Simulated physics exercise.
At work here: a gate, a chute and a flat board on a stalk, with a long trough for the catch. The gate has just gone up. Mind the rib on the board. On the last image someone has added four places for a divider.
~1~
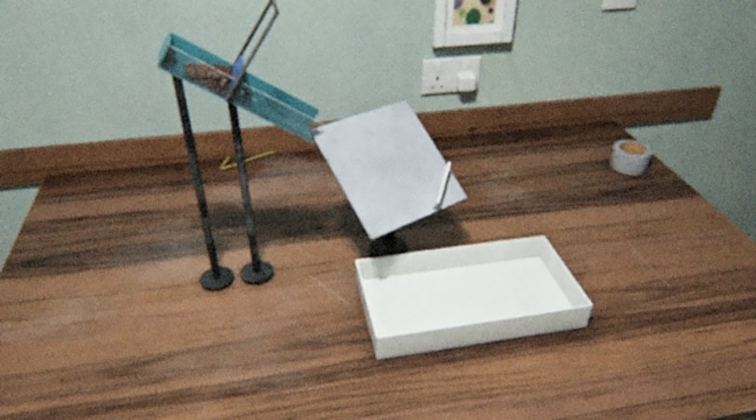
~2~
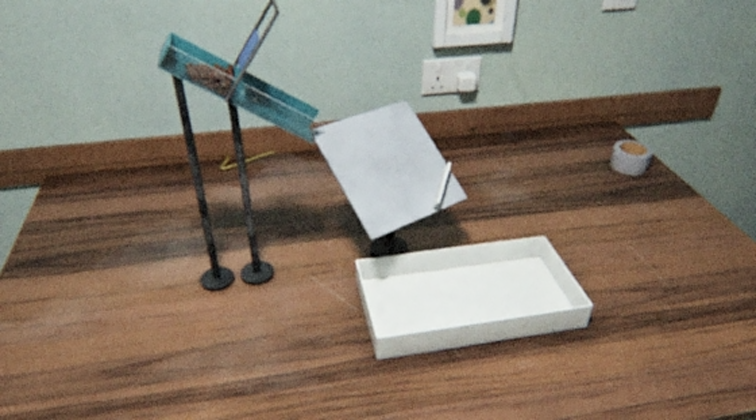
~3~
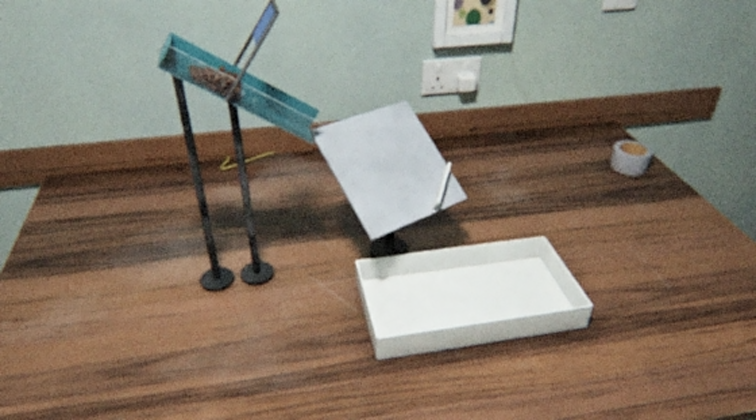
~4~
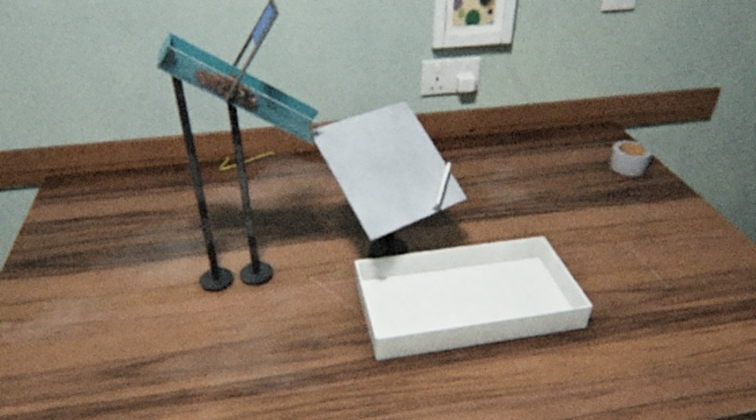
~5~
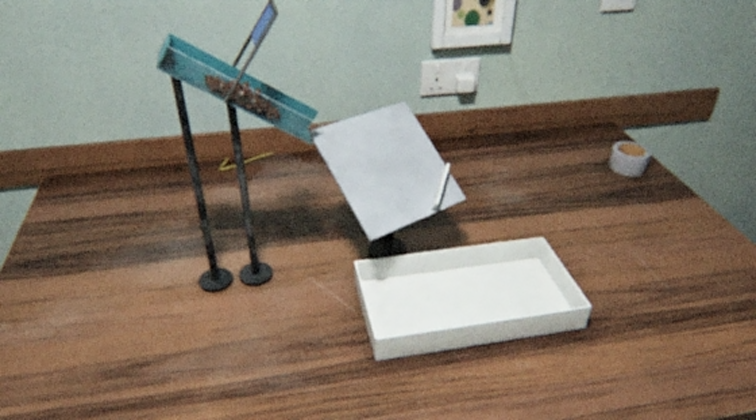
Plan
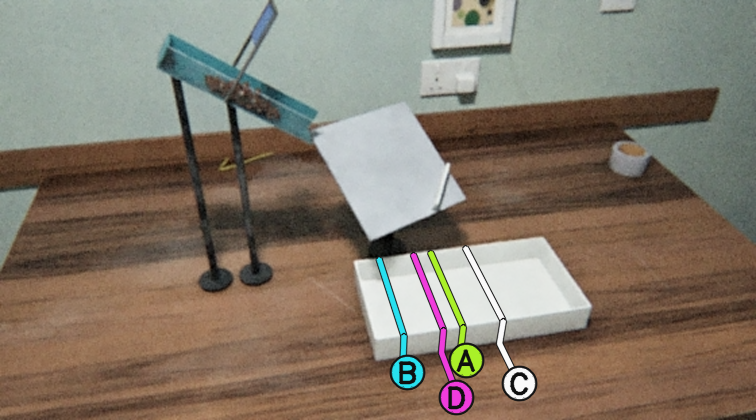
A tilted grey-white board stands at the centre of a brown wood-grain table against a pale green wall, seen from slightly above by a still camera. A teal chute on two black stands slopes down from the left towards the board, with an open white trough in front and a roll of tape far right. A blue gate rises on the chute, and small brown berries slide down beneath it.
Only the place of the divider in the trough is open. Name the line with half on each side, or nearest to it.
The answer is line A.
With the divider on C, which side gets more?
More lands on the left.
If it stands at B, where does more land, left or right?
More lands on the right.
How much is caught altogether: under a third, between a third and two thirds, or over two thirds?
Over two thirds.
On the marked copy, line A crosses the front rim at (462, 326); line B crosses the front rim at (403, 335); line C crosses the front rim at (502, 320); line D crosses the front rim at (443, 329).
Choosing A, of what is caught, about half on the left of the divider, about half on the right.
Choosing B, of what is caught, none on the left of the divider, all on the right.
Choosing C, of what is caught, nearly all on the left of the divider, a small part on the right.
Choosing D, of what is caught, a small part on the left of the divider, nearly all on the right.
